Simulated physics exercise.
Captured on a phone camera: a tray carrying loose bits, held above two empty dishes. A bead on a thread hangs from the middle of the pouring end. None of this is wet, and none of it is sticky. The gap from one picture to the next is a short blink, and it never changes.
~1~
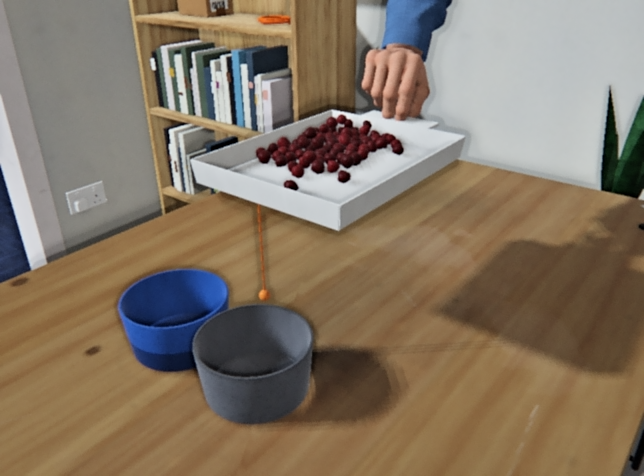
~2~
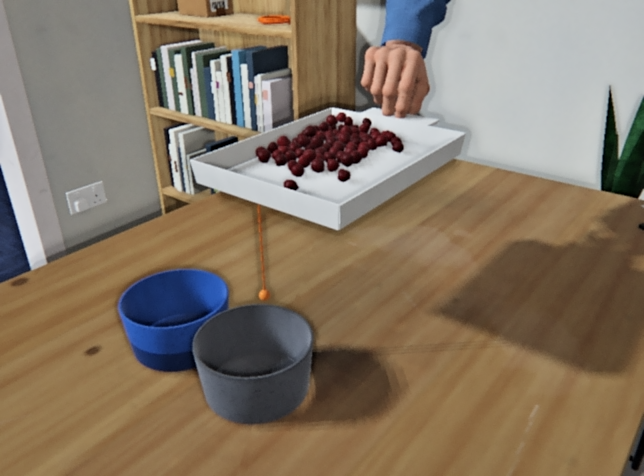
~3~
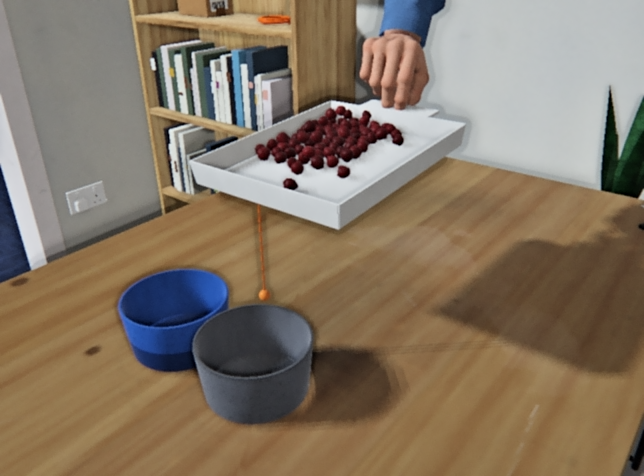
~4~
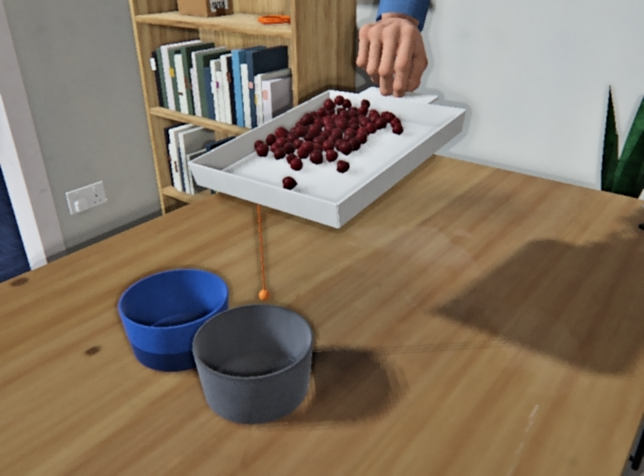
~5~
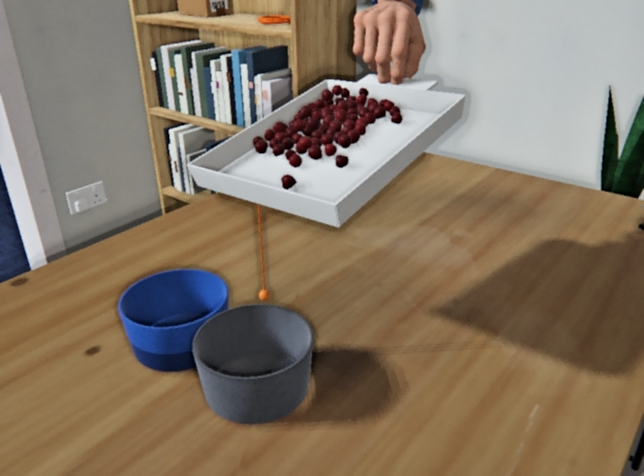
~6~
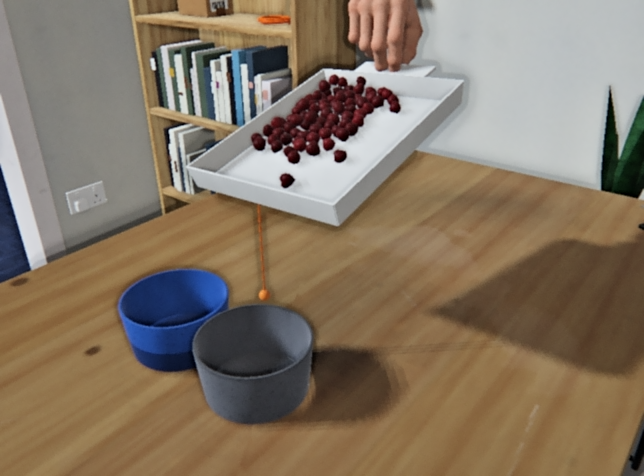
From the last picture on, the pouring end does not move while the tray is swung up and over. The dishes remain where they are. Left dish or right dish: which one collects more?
The greater part will fall into the left dish.
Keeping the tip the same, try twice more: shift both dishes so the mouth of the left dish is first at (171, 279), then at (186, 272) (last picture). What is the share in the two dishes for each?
It would be roughly 40 per cent for the first and roughly 20 per cent for the second.
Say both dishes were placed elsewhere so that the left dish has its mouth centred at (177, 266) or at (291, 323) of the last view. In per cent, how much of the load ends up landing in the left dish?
It comes to roughly 0 per cent in one try and roughly 0 per cent in the next.
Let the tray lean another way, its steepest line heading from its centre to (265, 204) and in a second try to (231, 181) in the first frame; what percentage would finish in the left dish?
Lab note: Try 1 = 20 %, try 2 = 50 %.
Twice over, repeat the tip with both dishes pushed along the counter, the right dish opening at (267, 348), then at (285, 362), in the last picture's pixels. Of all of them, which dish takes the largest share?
Try 1: The left-side dish; try 2: The left-side dish.
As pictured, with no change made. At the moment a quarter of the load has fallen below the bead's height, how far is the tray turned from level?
Roughly 115 degrees at that moment.
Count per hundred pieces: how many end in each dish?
I'd say the left dish holds some 50 % and the right dish some 20 %.
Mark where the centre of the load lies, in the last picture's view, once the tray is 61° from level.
The load is centred about (243, 146).
Shortly afterwards, tray tipped steeply; all but a few on the tray; only a few in the air.
Next, tray tipped right over; all but a few on the tray; only a few outside both; only a few in the air.
Some moments later, tray tipped past a quarter turn; near a quarter in the right dish; near half in the left dish; near a third outside both.
In the end, tray tipped past a quarter turn; near a quarter in the right dish; near half in the left dish; near a third outside both.
